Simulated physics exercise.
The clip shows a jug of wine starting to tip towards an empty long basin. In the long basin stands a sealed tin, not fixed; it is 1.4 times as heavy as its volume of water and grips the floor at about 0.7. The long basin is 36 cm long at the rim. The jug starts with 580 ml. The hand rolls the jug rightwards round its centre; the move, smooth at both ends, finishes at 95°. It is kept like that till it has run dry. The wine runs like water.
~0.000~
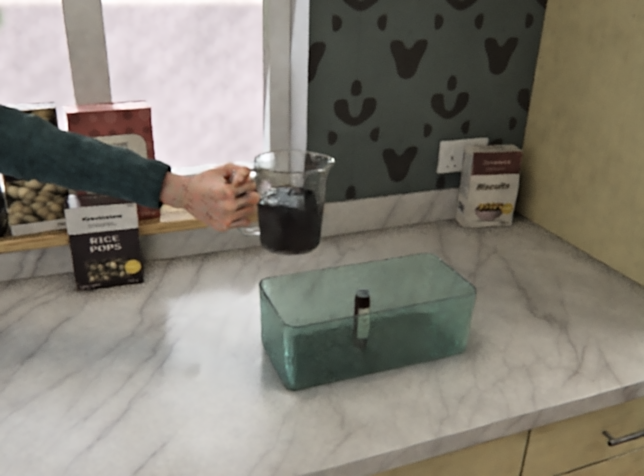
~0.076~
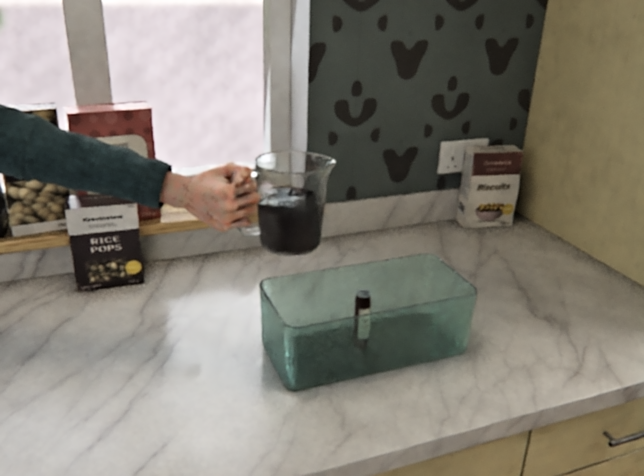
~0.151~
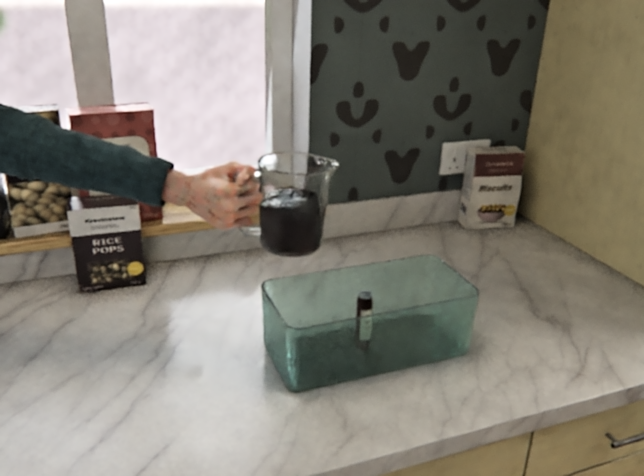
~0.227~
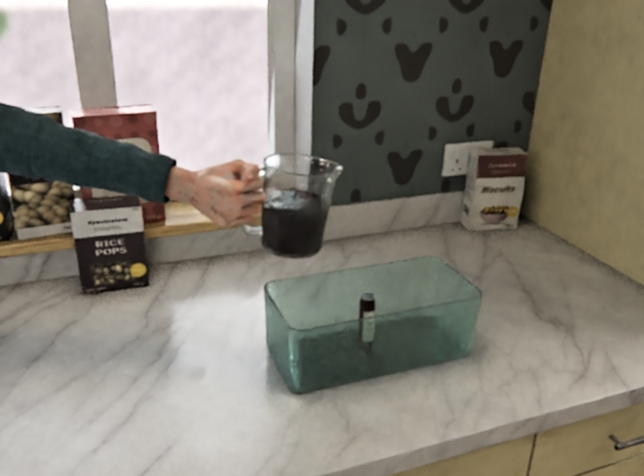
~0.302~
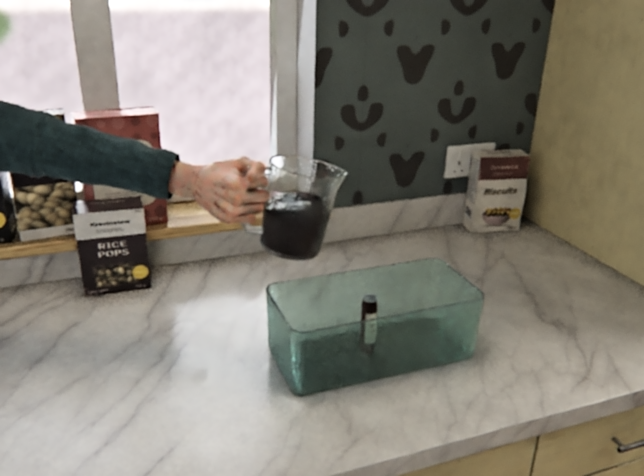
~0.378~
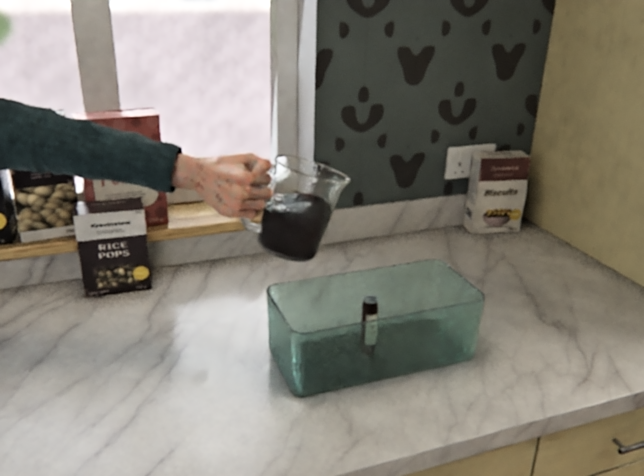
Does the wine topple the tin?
It keeps standing.
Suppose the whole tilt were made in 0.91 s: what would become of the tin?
Then it remains upright.
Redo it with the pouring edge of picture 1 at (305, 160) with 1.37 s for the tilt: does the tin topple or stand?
Then it falls.
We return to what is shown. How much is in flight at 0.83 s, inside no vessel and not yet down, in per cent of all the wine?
Near 3 in a hundred.
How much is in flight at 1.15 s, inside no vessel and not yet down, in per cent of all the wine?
Some 24 per cent.
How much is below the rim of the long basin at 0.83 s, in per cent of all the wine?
About 0 per cent.
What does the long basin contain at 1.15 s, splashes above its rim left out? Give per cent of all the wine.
Near 24 in a hundred.
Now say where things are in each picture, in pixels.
In the first frame, tilt 0°; pouring edge (334, 158); surface from (259, 199) to (319, 193); the long basin's rim runs from (271, 304) to (455, 272); the tin's top is at (363, 295).
In the second frame, tilt 1°; pouring edge (335, 159); surface from (260, 200) to (320, 193).
In the third frame, tilt 3°; pouring edge (338, 162); surface from (261, 201) to (322, 194).
In the fourth frame, tilt 6°; pouring edge (343, 166); surface from (265, 203) to (324, 196).
In the fifth frame, tilt 11°; pouring edge (347, 172); surface from (266, 206) to (327, 198).
In the sixth frame, tilt 17°; pouring edge (350, 178); surface from (267, 206) to (329, 200).
After 0.83 s the tilt is 63° and 97 per cent is still to pour; the tin stands where it began.
After 1.15 s the tilt is 89° and 51 per cent is still to pour; the tin stands where it began.
After 1.50 s the tilt is 95° and 11 per cent is still to pour; the tin stands where it began.
After 1.87 s the tilt is 95° and 1 per cent is still to pour; the tin stands where it began.
In the end the tin stands where it began.
